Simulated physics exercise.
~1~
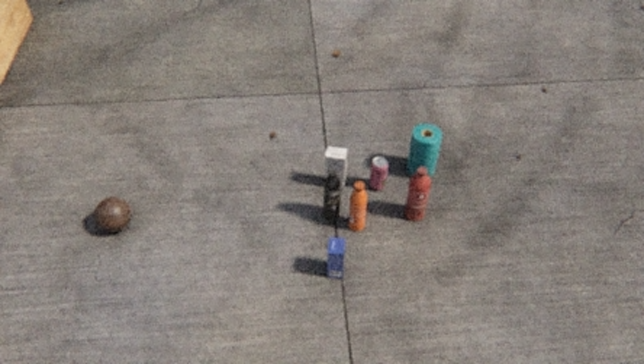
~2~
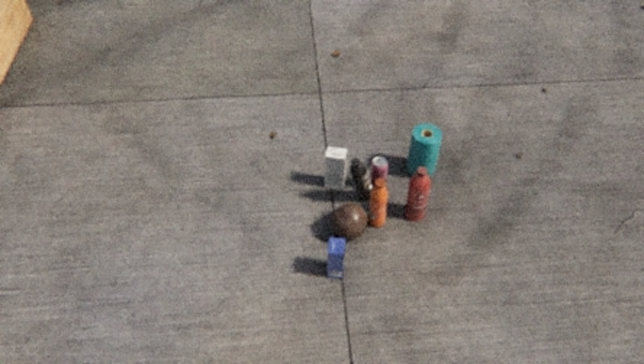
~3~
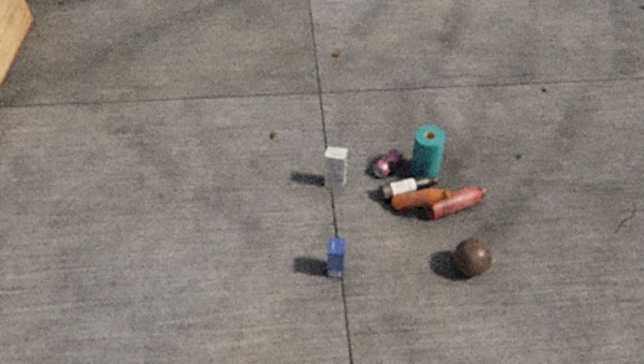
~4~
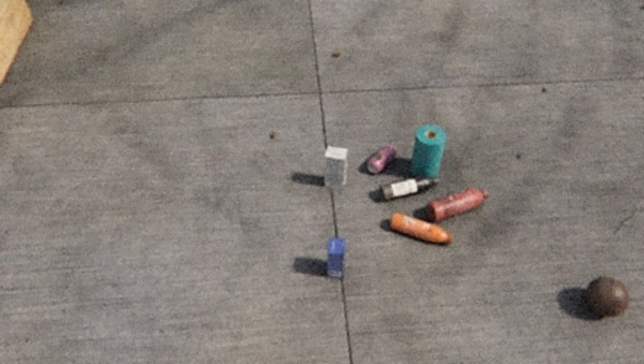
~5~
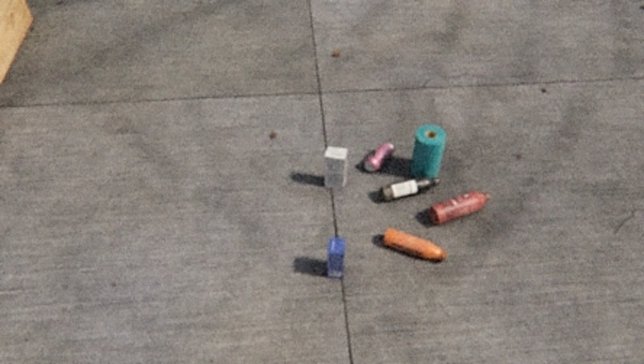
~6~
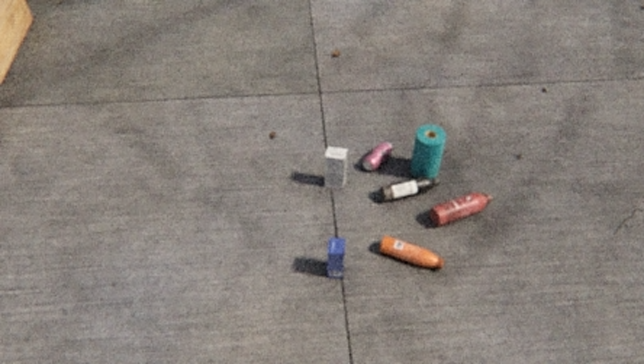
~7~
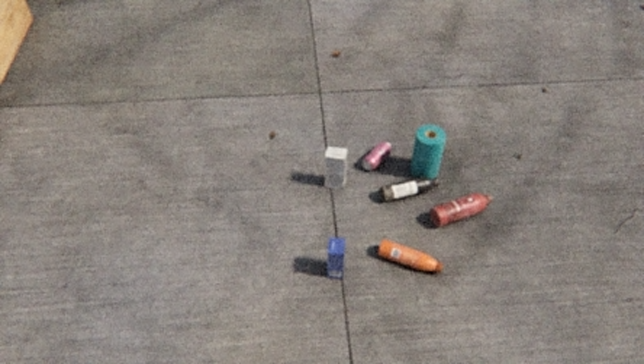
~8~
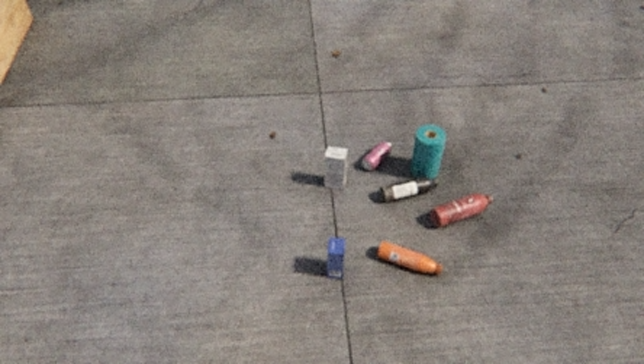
Brown ball rolling right across paving, toppling three bottles and a pink can, leaving turquoise roll and two small cartons upright.
